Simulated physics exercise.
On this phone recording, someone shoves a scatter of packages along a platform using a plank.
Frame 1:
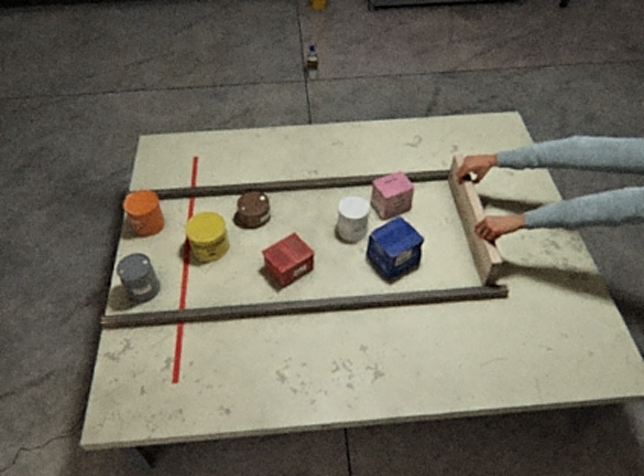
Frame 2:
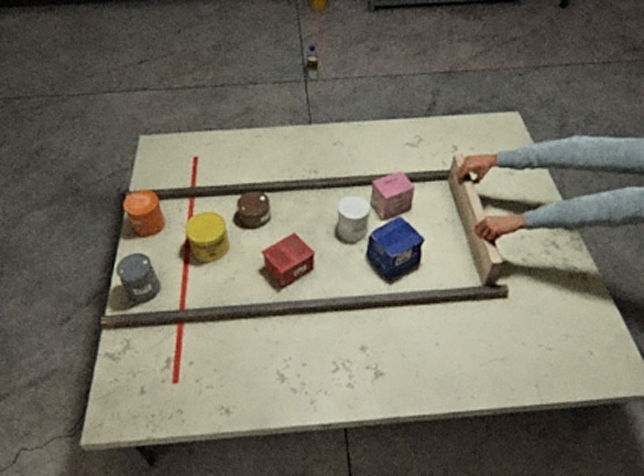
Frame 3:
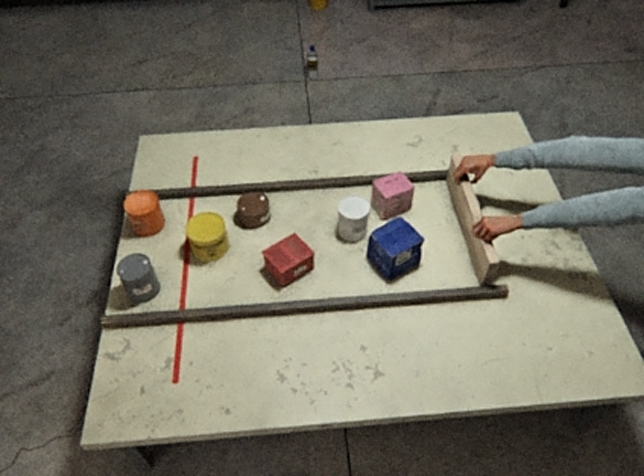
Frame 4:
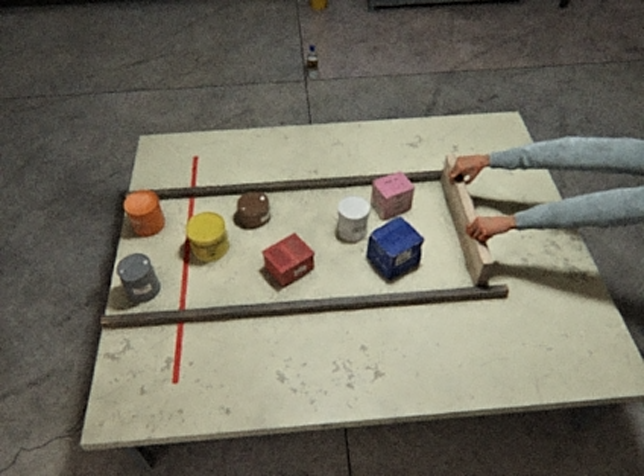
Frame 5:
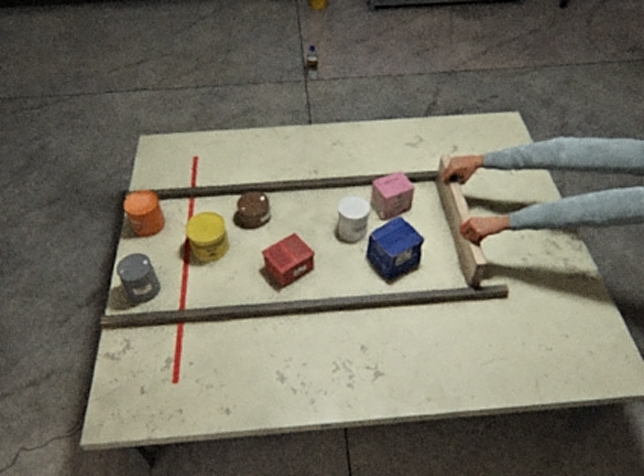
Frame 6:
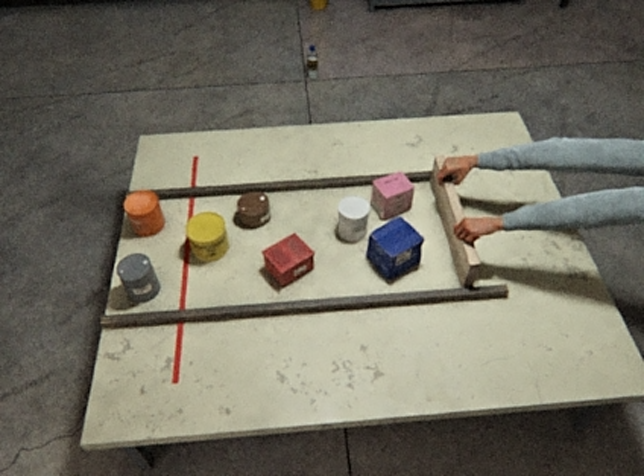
On a pale platform, two hands sliding a wooden plank slightly left between rails, the scattered coloured tubs and boxes staying still.
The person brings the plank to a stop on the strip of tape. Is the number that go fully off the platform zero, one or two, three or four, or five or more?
It is one or two.
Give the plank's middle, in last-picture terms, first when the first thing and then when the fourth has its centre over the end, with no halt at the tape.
At (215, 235) for the first, at (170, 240) for the fourth.
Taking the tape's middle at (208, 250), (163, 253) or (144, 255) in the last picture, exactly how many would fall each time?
Counts per try, in order: 1 / 5 / 5.
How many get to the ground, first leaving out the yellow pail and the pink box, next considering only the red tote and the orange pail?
In the first try 0, in the other 0.
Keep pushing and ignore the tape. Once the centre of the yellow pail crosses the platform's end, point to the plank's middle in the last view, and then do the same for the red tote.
Estimated middle: (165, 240), and (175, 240) for the other.
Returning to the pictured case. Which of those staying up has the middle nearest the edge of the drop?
That one's the red tote.
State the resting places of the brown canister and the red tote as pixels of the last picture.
First (139, 214), then (120, 275).
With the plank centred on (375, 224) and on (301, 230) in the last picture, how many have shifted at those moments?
First 2, after that 5.
Early on, none off yet; orange pail at rest near (145, 214); grey canister at rest near (139, 278); yellow pail at rest near (208, 237).
Finally, the number that fall off is one or two; lost, grey canister and orange pail.
